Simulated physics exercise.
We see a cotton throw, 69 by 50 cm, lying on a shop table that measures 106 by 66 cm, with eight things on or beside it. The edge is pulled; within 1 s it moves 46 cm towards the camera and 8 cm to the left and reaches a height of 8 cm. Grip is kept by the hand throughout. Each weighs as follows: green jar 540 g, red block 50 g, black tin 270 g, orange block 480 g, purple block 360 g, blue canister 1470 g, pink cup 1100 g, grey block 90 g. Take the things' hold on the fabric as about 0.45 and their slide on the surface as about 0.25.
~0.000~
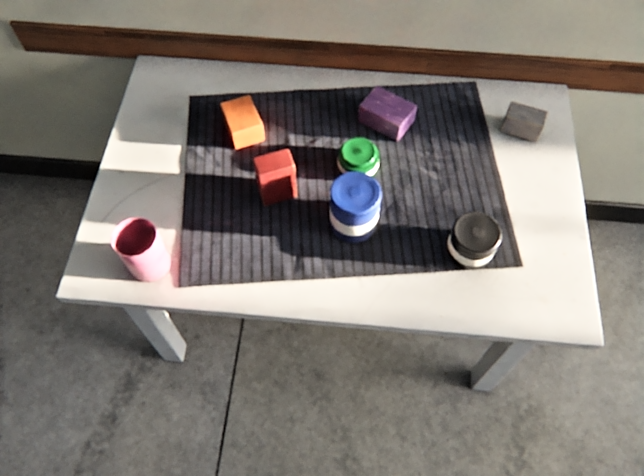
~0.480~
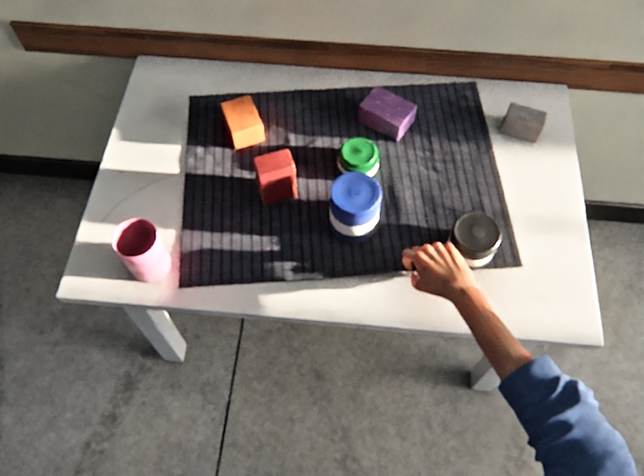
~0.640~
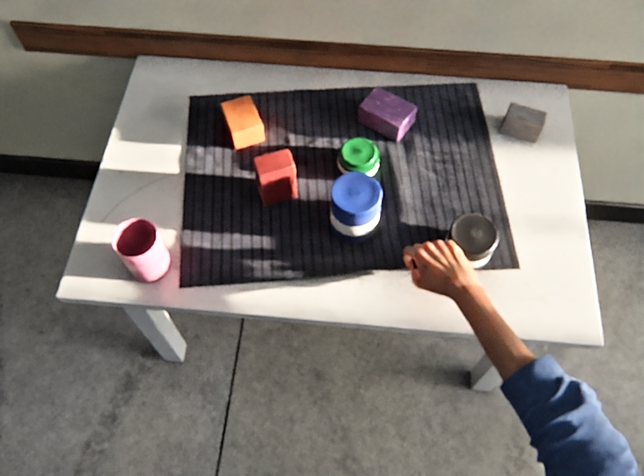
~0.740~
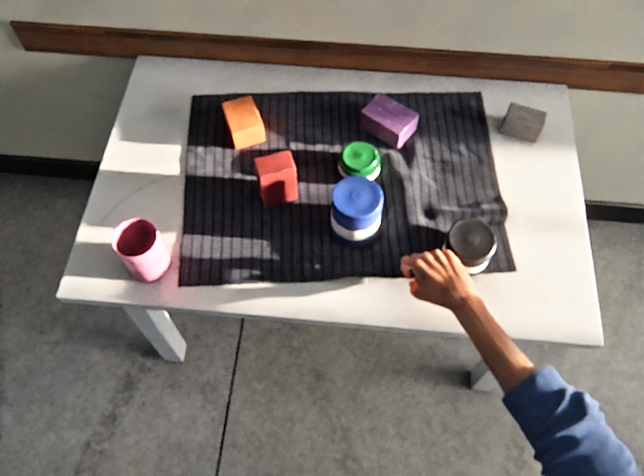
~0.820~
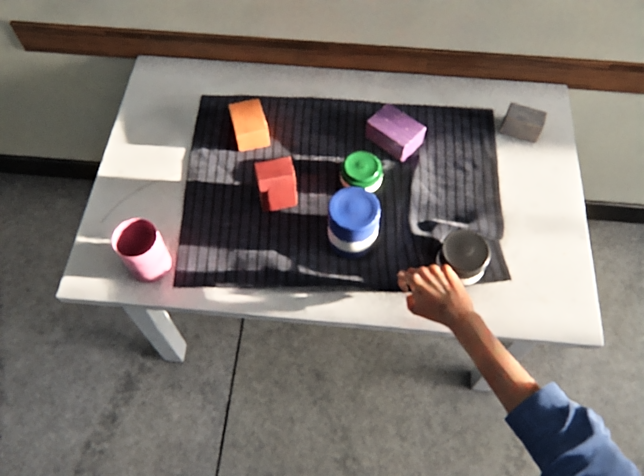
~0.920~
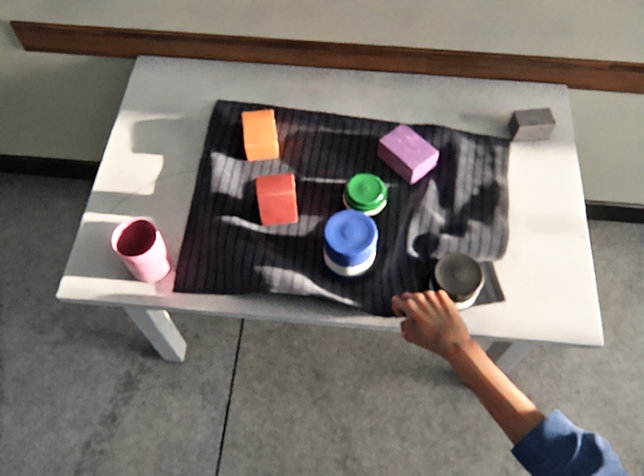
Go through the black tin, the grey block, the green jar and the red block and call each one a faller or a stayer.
Black tin: Faller. Grey block: Stayer. Green jar: Faller. Red block: Faller.
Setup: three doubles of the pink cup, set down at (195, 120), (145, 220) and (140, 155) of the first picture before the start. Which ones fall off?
In turn: Goes over, remains, remains.
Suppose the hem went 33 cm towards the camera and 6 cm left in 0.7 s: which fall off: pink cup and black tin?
Outcome: Pink cup is still there; black tin leaves the top.
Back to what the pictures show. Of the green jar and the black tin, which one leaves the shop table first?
I'd pick the black one.
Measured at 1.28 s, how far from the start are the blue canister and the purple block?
Estimate: Blue canister near 35 cm, purple block near 45 cm.
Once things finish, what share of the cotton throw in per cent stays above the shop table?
I'd estimate close to 0 per cent.
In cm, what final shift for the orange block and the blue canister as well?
About - orange block: Over the edge; blue canister: Over the edge.
After 1.1 s, 80 % of the cotton throw is still over the top; black tin 23 cm off its start, green jar 22 cm off its start, red block 15 cm off its start.
After 1.3 s, 50 % of the cotton throw is still over the top; black tin over the edge, green jar 37 cm off its start, red block 27 cm off its start.
After 1.4 s, 10 % of the cotton throw is still over the top; black tin over the edge, green jar over the edge, red block 41 cm off its start at (293, 379).
After 1.6 s, 0 % of the cotton throw is still over the top; green jar over the edge, black tin over the edge, red block over the edge.
After 3.2 s, 0 % of the cotton throw is still over the top; green jar over the edge, black tin over the edge, red block over the edge, grey block 4 cm off its start at (543, 120).
